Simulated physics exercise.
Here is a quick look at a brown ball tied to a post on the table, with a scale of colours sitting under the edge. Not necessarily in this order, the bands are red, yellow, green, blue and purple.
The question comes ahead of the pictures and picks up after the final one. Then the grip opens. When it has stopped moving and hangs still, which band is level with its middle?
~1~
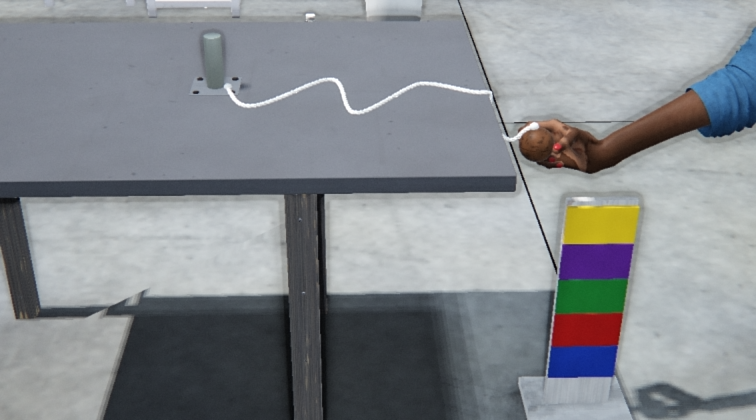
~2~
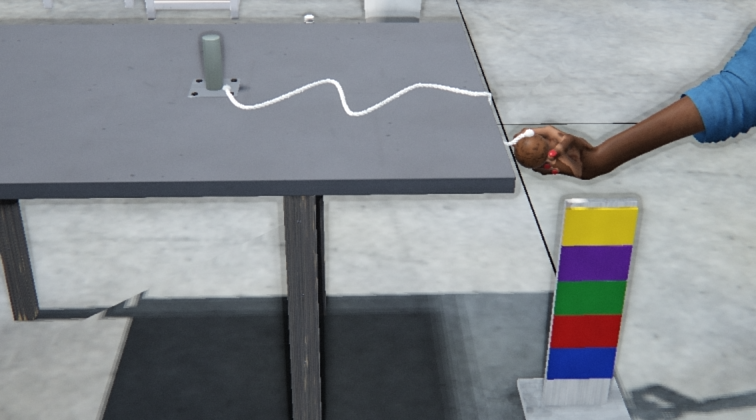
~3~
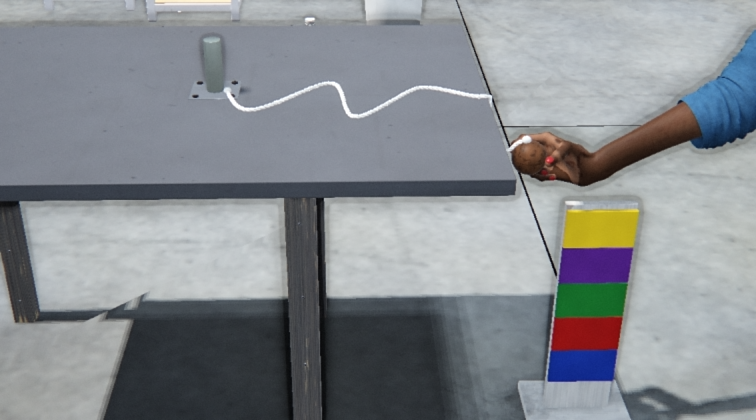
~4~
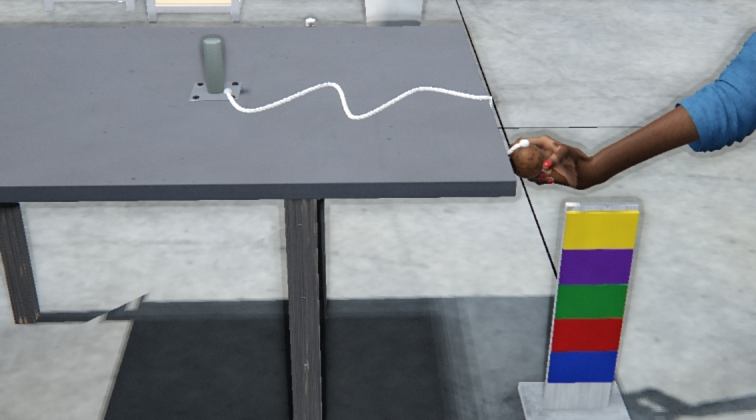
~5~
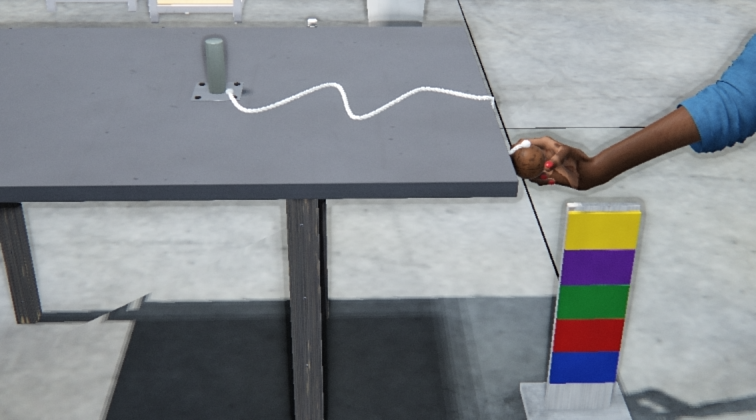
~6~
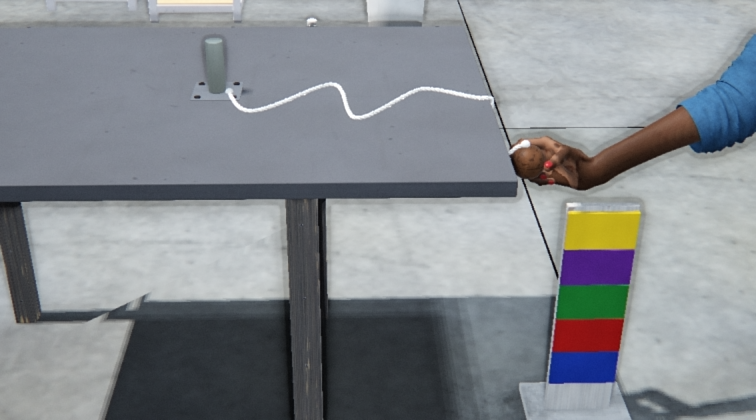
Red.
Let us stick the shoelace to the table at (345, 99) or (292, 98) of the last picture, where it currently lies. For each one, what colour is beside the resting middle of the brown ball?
Try one: Purple. Try two: Green.
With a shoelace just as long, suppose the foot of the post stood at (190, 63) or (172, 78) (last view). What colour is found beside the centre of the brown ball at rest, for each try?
First try: Green; second try: Green.
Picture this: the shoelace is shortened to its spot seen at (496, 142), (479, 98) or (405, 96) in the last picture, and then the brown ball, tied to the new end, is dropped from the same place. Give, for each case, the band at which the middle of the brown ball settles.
Lab note - try 1: Green; try 2: Purple; try 3: Higher than all five.
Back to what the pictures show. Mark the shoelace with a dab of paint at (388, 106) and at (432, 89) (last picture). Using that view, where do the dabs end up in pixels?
First: (488, 142). Second: (482, 200).
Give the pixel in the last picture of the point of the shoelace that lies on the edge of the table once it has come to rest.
The piece you want is at about (360, 118).
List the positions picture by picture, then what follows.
The first frame shows brown ball (536, 144); yellow (601, 227); purple (597, 262); green (592, 298); red (587, 331); blue (583, 363).
The second frame shows brown ball (532, 151); shoelace through (237, 104) (309, 87) (345, 106) (397, 96) (473, 94).
The third frame shows brown ball (529, 158).
The fourth frame shows brown ball (527, 161); shoelace through (238, 108) (310, 90) (346, 109) (398, 99) (474, 98).
The fifth frame shows brown ball (528, 162).
The sixth frame shows brown ball (528, 162); shoelace through (240, 108) (312, 90) (348, 109) (399, 99) (476, 98).
A little later, ball near (444, 315); level with red.
Next, ball near (496, 334); level with red.
When it is over, ball near (470, 331); level with red. At red.
